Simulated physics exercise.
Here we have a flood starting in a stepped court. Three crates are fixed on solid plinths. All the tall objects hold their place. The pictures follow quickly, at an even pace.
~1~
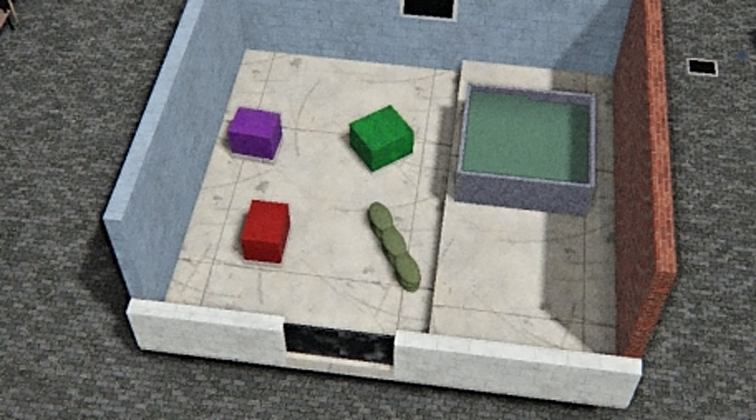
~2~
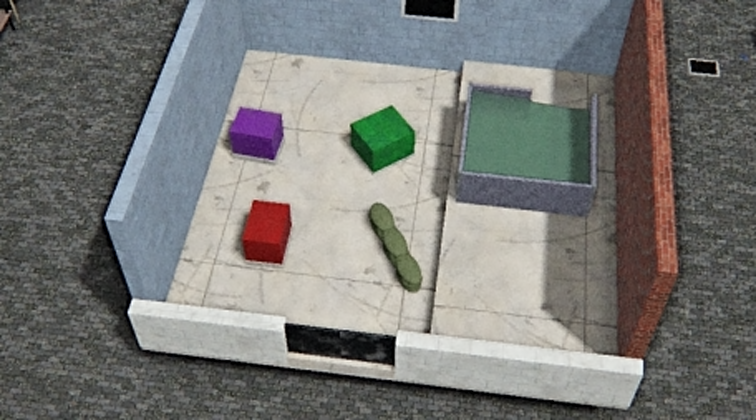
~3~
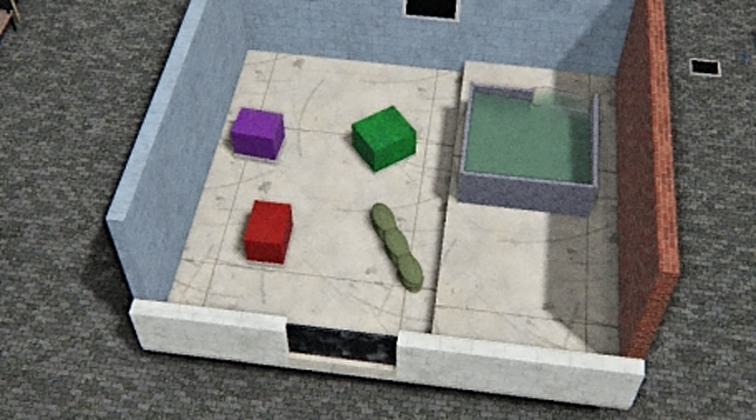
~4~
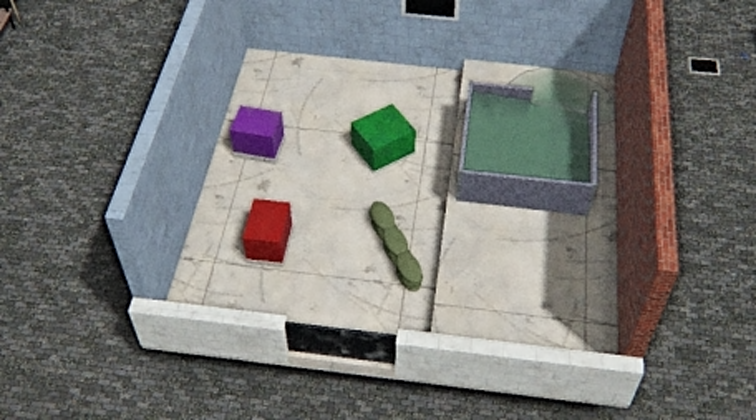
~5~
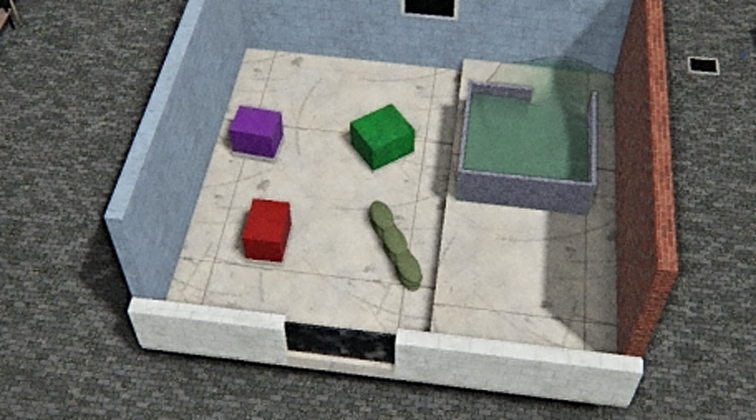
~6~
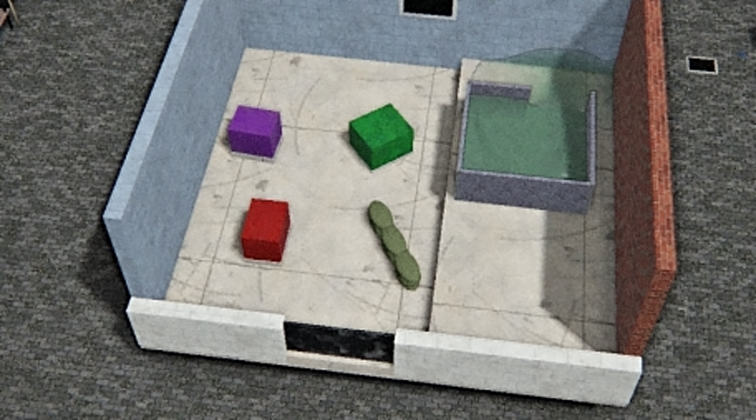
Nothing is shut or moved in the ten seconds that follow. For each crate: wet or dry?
One by one: The red crate escapes dry; the green crate is wetted; the purple crate is wetted.
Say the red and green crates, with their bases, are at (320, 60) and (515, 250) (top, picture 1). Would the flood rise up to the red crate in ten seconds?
In short: Red is topped.
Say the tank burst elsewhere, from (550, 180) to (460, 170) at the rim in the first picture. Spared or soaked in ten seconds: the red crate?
The red crate is wetted.
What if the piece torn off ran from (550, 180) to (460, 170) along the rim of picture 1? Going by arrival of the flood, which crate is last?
It is the one in purple.
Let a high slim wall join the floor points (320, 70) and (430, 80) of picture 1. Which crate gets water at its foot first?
I say the green crate.
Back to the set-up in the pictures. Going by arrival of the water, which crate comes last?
I say the red one.
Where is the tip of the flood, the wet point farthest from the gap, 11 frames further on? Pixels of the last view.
Around (321, 61).
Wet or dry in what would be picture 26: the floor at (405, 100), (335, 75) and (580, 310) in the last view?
In that order: Under water, awash, under water.
A moment on, water covers 10 % of the floor; the red crate not reached, the green crate not reached, the purple crate not reached.
Next, water covers 20 % of the floor; the red crate not reached, the green crate water round its plinth, the purple crate not reached.
Then, water covers 45 % of the floor; the red crate not reached, the green crate water round its plinth, the purple crate water round its plinth.
Later, water covers 75 % of the floor; the red crate water round its plinth, the green crate water round its plinth, the purple crate water round its plinth.
In the end, water covers 95 % of the floor; the red crate stayed above the water, the green crate was topped, the purple crate was topped.
